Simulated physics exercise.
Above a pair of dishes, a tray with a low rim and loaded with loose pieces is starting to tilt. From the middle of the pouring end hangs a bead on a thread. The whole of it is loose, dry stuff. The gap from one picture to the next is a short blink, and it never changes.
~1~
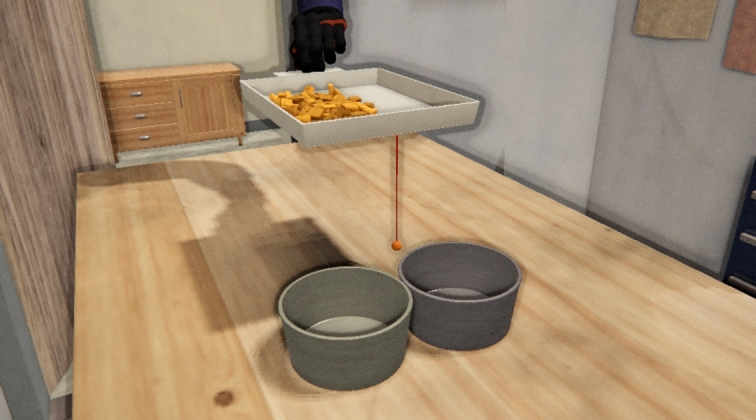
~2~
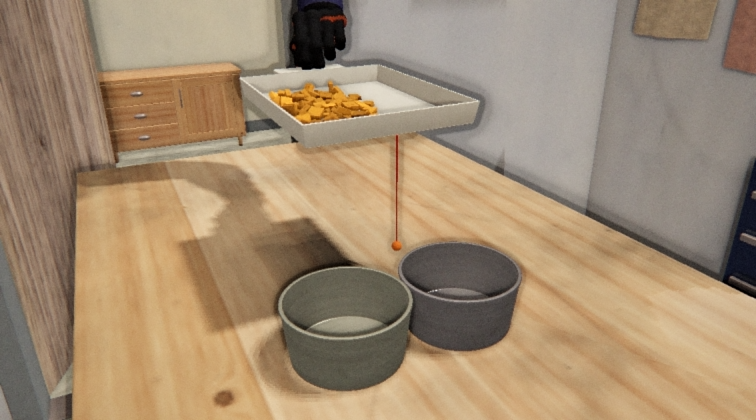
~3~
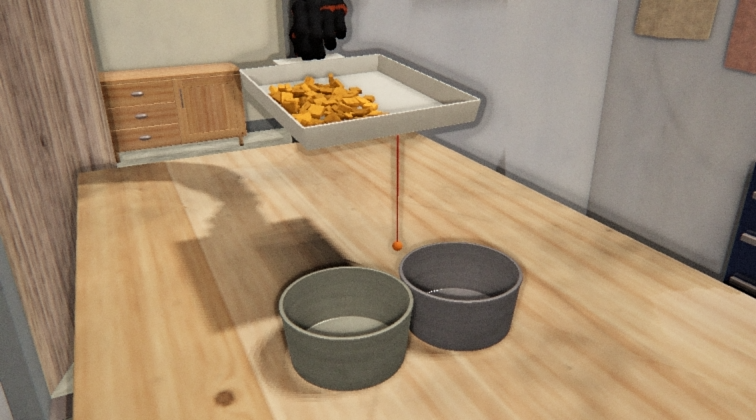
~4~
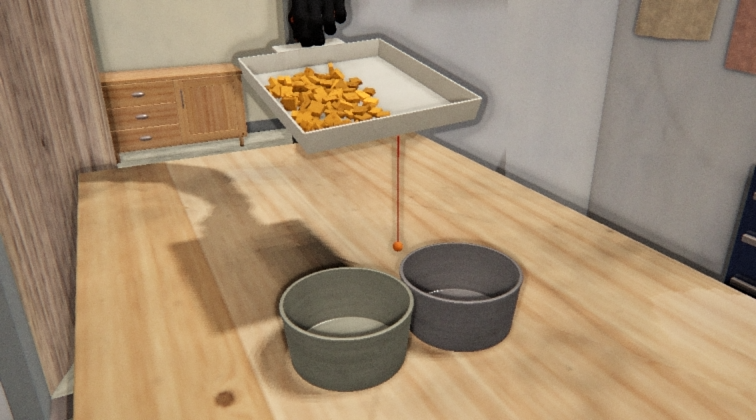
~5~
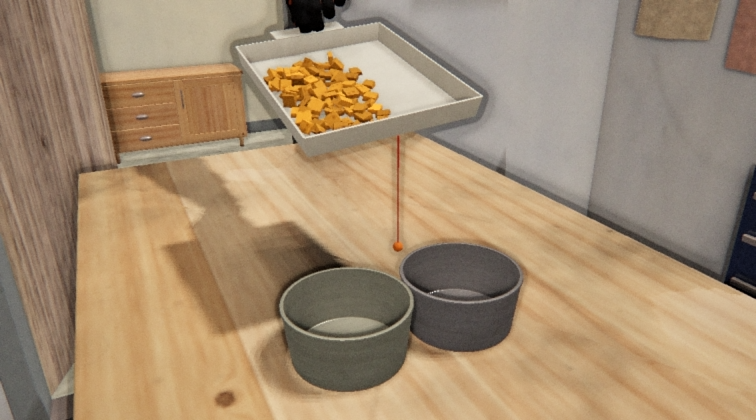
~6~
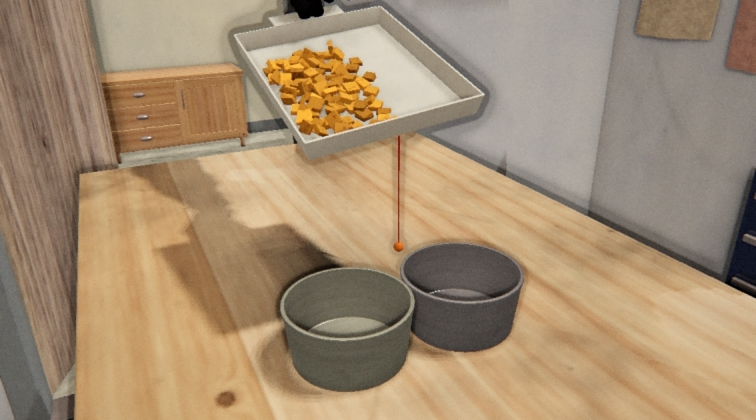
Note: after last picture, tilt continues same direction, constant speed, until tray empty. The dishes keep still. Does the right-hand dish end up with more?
The fuller one at the end is the dish on the left, no doubt.
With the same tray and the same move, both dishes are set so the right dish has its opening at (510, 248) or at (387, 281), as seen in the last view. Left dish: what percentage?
The first gives 10 %, the second 30 %.
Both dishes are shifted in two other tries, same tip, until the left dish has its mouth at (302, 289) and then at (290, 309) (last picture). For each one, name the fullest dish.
Try 1 - the dish at left, try 2 - the dish at left.
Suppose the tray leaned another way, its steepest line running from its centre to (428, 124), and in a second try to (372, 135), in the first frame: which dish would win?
The rightmost dish, then the leftmost dish.
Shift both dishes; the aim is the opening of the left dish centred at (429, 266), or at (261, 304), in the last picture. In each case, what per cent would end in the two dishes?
It would be roughly 0 per cent for the first and roughly 80 per cent for the second.
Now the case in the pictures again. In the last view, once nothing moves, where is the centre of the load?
Centre at rest: Close to (343, 342).
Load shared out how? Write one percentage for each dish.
Left dish around 90, right dish around 0, both in a hundred.
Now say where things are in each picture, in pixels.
The first picture shows corners of the pouring end near (305, 123) and (474, 101), level; middle of the load near (321, 110), small crackers; left dish near (374, 357); right dish near (493, 319); bead on its thread near (397, 246).
The second picture shows corners of the pouring end near (305, 124) and (474, 101), level; middle of the load near (321, 109).
The third picture shows corners of the pouring end near (306, 126) and (476, 99), tipped barely, lowest at the left corner; middle of the load near (322, 105).
The fourth picture shows corners of the pouring end near (307, 131) and (477, 98), tipped a little, lowest at the left corner; middle of the load near (322, 100).
The fifth picture shows corners of the pouring end near (307, 135) and (477, 95), tipped a little, lowest at the left corner; middle of the load near (321, 95).
The sixth picture shows corners of the pouring end near (308, 140) and (479, 94), tipped clearly, lowest at the left corner; middle of the load near (322, 90); left dish near (376, 358); right dish near (495, 320).
Shortly afterwards, tray tipped steeply; the whole lot on the tray.
Next, tray tipped right over; near a third on the tray; near half in the left dish; only a few outside both; a little in the air.
Some moments later, tray tipped past a quarter turn; all but a few in the left dish; only a few in the right dish; a little outside both.
In the end, tray tipped past a quarter turn; all but a few in the left dish; only a few in the right dish; a little outside both.
